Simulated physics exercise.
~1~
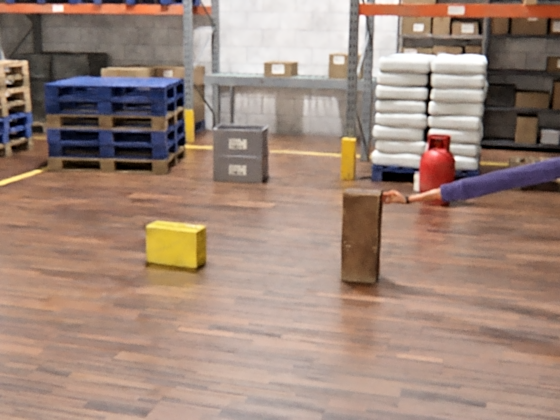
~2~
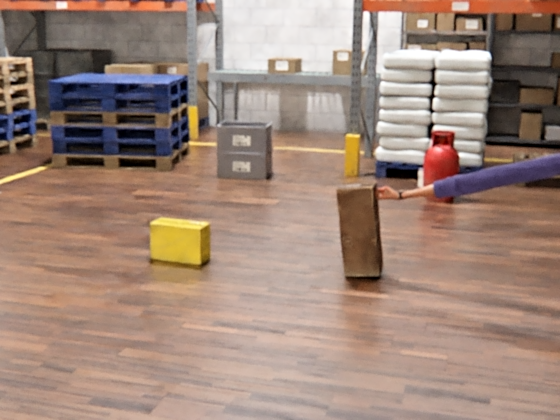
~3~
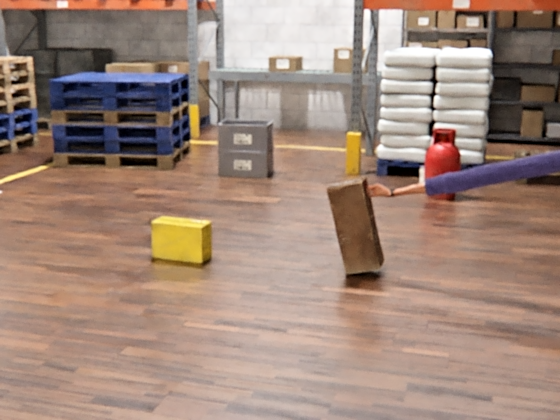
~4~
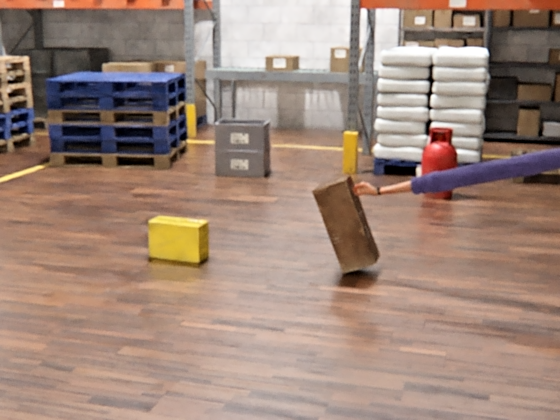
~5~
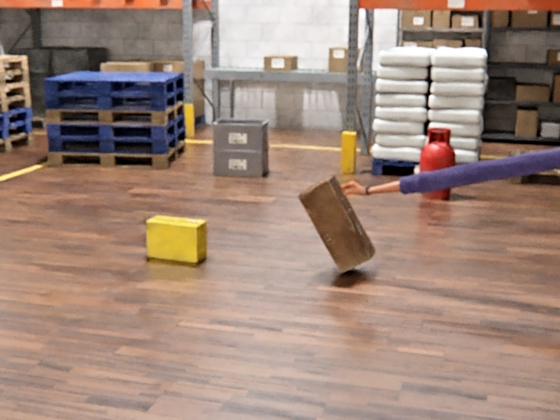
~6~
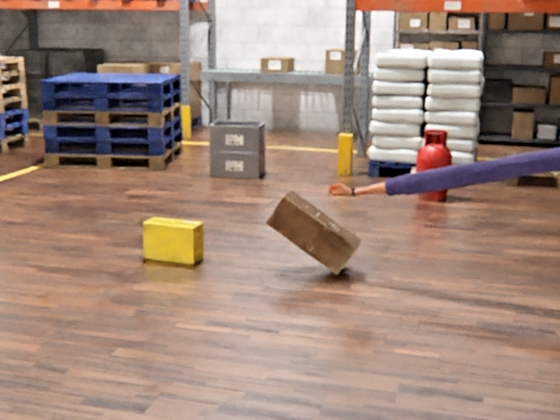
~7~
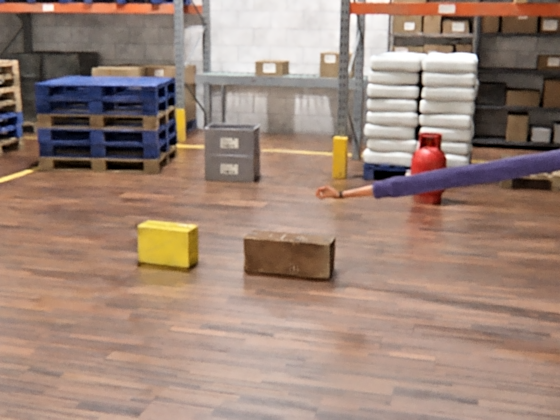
An arm in a purple sleeve reaches in from the right of a warehouse with a wood-plank floor, seen from a slightly swaying camera, its fingers at the upper part of a tall brown box. A smaller yellow parcel sits to the left, while blue pallets, grey crates, stacked white sacks and a red gas cylinder stand behind. The hand pushes leftward, and the box begins to lean. It tilts further on its lower edge as the arm extends, then tips away from the fingers. The box topples and ends lying on its side just right of the unmoved yellow parcel, with the hand still outstretched above.
